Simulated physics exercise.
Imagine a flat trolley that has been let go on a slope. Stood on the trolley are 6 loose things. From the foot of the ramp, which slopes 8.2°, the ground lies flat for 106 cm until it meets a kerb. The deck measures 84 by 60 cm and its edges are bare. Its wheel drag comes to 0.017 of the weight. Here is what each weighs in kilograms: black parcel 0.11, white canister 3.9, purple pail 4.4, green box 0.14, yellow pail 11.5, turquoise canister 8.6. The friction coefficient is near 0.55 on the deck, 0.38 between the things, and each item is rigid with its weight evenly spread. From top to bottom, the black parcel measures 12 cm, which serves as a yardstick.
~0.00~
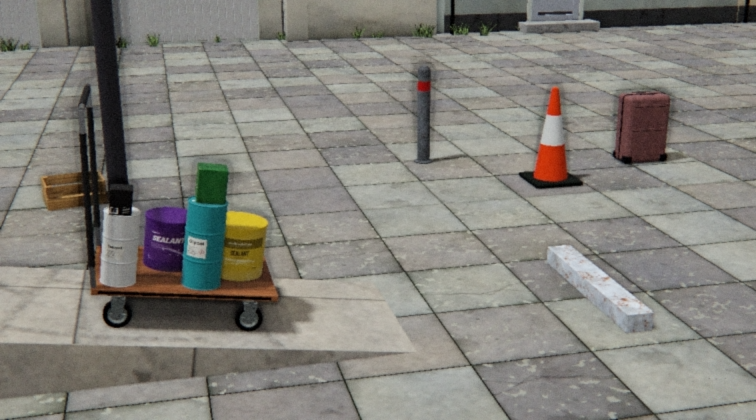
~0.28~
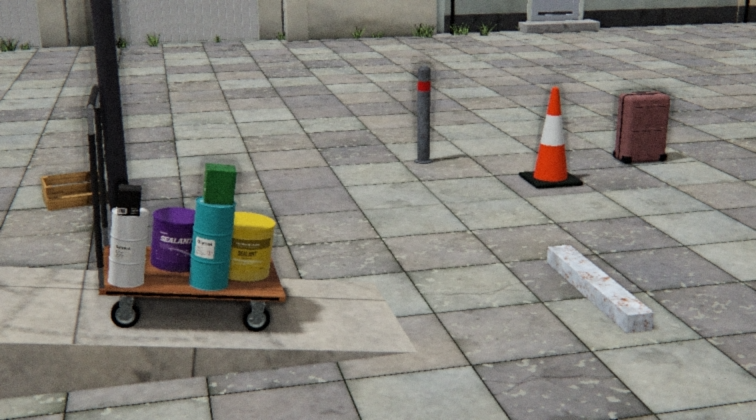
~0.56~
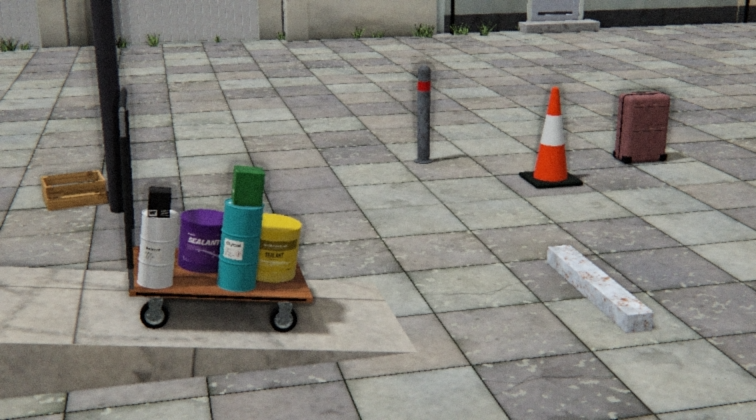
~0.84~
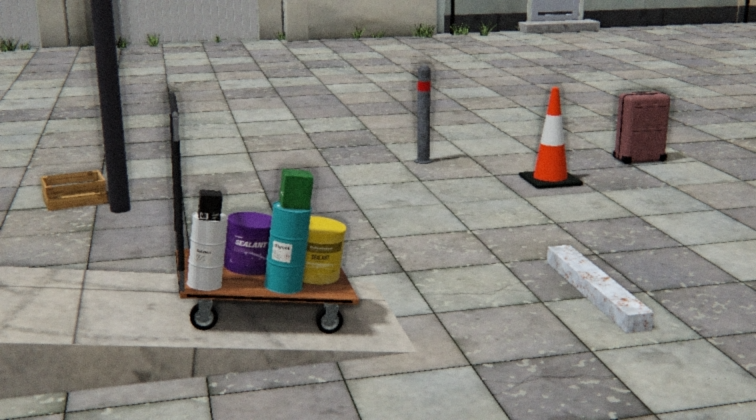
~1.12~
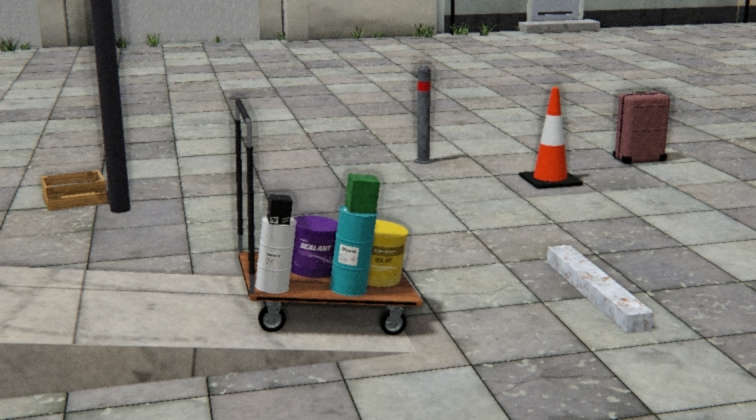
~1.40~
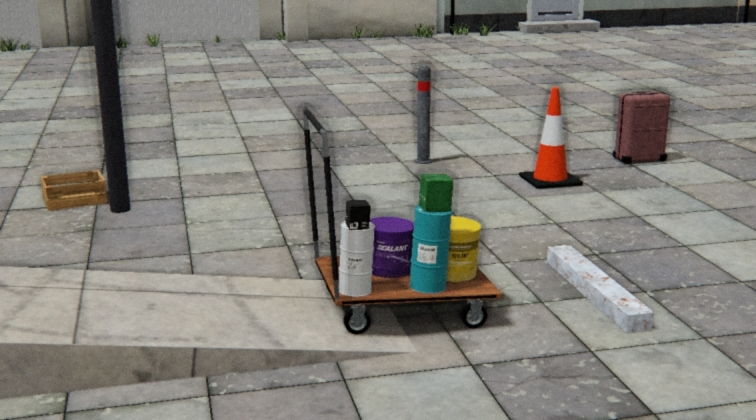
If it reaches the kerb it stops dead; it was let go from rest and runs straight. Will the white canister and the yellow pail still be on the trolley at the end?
In the end white canister: On. Yellow pail: Off.
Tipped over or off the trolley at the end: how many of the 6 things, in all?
I get 5.
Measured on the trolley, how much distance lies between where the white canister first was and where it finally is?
Around 40 centimetres.
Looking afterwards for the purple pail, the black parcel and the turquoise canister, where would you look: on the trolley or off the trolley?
Afterwards, the purple pail stays on its support, the black parcel leaves its support, and the turquoise canister leaves its support.
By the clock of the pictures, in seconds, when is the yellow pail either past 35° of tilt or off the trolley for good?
About 2.0 seconds.
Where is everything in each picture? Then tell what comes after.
In the first frame, 173 cm to the kerb; white canister (120, 246); yellow pail (237, 246).
In the second frame, 170 cm to the kerb; green box (220, 184); turquoise canister (212, 243).
In the third frame, 157 cm to the kerb; black parcel (159, 202); purple pail (205, 241).
In the fourth frame, 135 cm to the kerb; green box (296, 189); turquoise canister (288, 247).
In the fifth frame, 103 cm to the kerb; black parcel (280, 210); purple pail (314, 246).
In the sixth frame, 63 cm to the kerb; white canister (356, 258); yellow pail (452, 249).
Around 2.10 s, trolley at the kerb; green box and yellow pail now off the trolley; white canister tipped 36° against what carries it near (522, 247); black parcel tipped 36° against what carries it.
Around 2.40 s, trolley at the kerb; black parcel and turquoise canister now off the trolley; white canister tipped 69° against what carries it near (547, 254); purple pail shifted 18 cm.
Finally (3.5 s), off the trolley, black parcel, green box, yellow pail and turquoise canister; on their side or leaning hard on the trolley, white canister; not toppled but over 10 cm from the start, purple pail. Final places as that camera would see them, white canister near (556, 265), yellow pail near (639, 263).
